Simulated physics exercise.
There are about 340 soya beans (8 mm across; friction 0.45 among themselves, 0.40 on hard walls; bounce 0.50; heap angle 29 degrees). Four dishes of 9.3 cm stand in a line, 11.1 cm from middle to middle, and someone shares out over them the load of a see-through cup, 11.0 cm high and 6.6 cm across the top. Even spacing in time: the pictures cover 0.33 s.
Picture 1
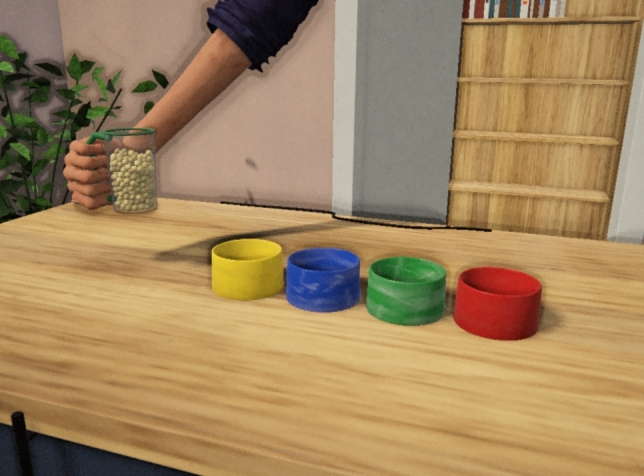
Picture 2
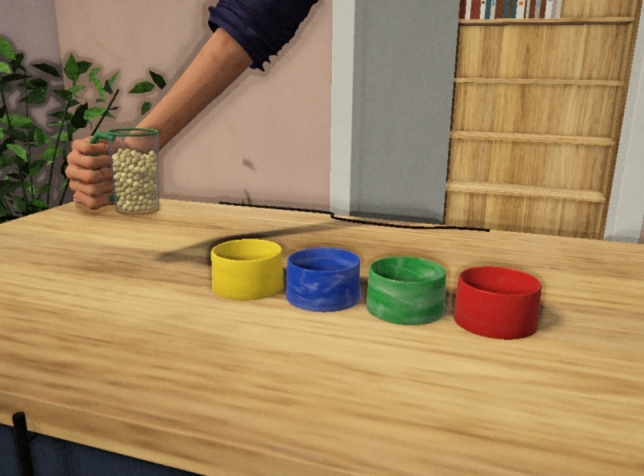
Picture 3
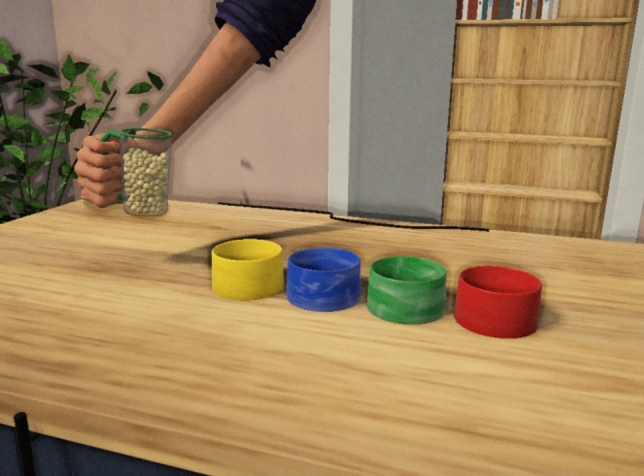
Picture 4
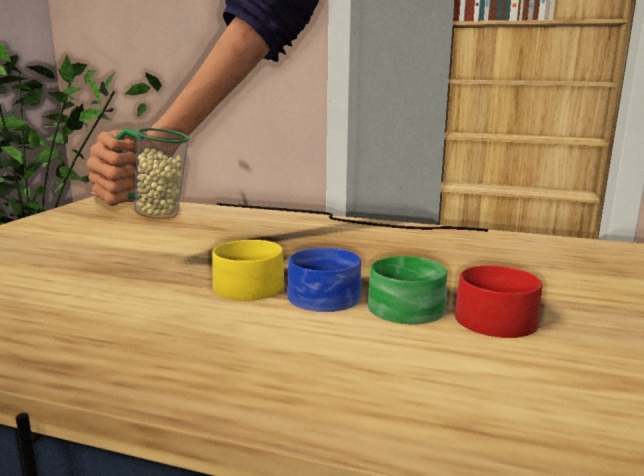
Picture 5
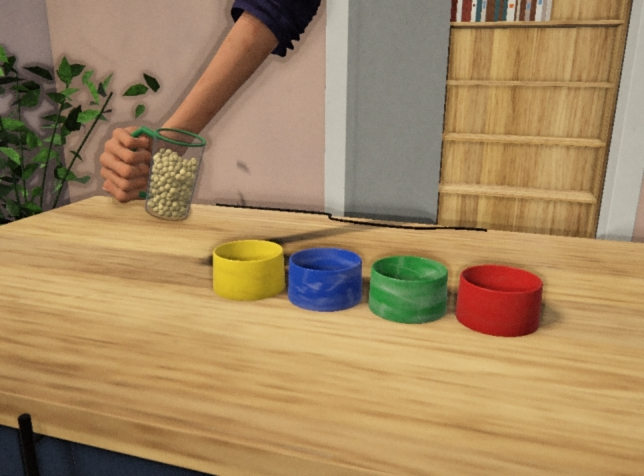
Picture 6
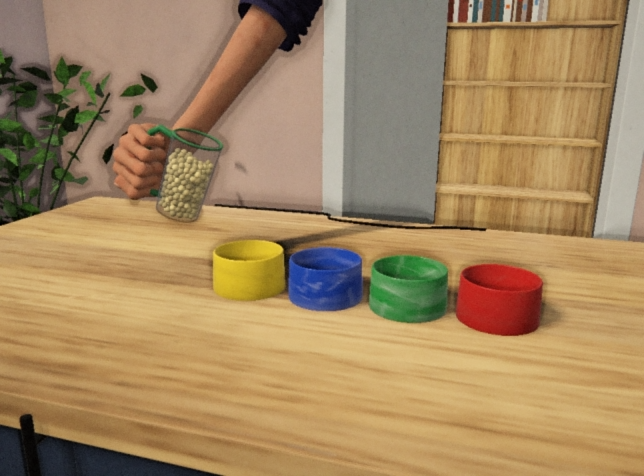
A hand moves a clear cup of pale beans slightly right, gradually tilting it rightward.
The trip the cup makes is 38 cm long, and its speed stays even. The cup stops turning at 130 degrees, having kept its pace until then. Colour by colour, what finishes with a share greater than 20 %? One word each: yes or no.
Red: No; blue: No; green: Yes; yellow: No; counter: Yes.
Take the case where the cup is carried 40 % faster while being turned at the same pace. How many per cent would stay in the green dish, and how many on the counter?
Result - green dish: 60; counter: 30.
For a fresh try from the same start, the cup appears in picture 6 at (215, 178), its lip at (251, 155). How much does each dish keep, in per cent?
Kept per dish: Red = 10, blue = 0, green = 60, yellow = 0.
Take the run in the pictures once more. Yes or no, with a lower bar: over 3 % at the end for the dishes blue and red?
Note - blue negative, red affirmative.
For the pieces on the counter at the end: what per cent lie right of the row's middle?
Roughly 100 %.
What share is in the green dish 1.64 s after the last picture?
I'd put it at about 50 % by that time.
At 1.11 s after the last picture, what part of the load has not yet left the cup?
That would be some 80 per cent.
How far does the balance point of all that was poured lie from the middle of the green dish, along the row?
Roughly 4 cm to the right.
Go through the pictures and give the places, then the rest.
Cup at (132, 171), tilt 0 degrees, lip at (149, 133), moved 0.0 cm; middle of the pieces at (133, 178); yellow dish at (247, 250); blue dish at (324, 260); green dish at (407, 270); red dish at (500, 281), in the first frame.
Cup at (135, 171), tilt 1 degrees, lip at (153, 134), moved 0.6 cm; middle of the pieces at (136, 179), in the second frame.
Cup at (146, 172), tilt 6 degrees, lip at (167, 137), moved 2.3 cm; middle of the pieces at (146, 180), in the third frame.
Cup at (160, 174), tilt 11 degrees, lip at (185, 141), moved 4.5 cm; middle of the pieces at (159, 181), in the fourth frame.
Cup at (174, 175), tilt 16 degrees, lip at (202, 145), moved 6.7 cm; middle of the pieces at (172, 182), in the fifth frame.
Cup at (187, 177), tilt 21 degrees, lip at (219, 149), moved 8.8 cm; middle of the pieces at (185, 183); yellow dish at (249, 251); blue dish at (326, 259); green dish at (410, 268); red dish at (501, 278), in the sixth frame.
Then, 0.67 s after the last picture, tilt 72 degrees; cup holds 100 %.
Then, 1.11 s after the last picture, tilt 106 degrees; cup holds 80 %, red 5 %.
Then, 1.64 s after the last picture, tilt 130 degrees; cup holds 0 %, red 10 %, green 50 %.
In the end, red 10 %, blue 0 %, green 50 %, yellow 0 %, counter 35 %.
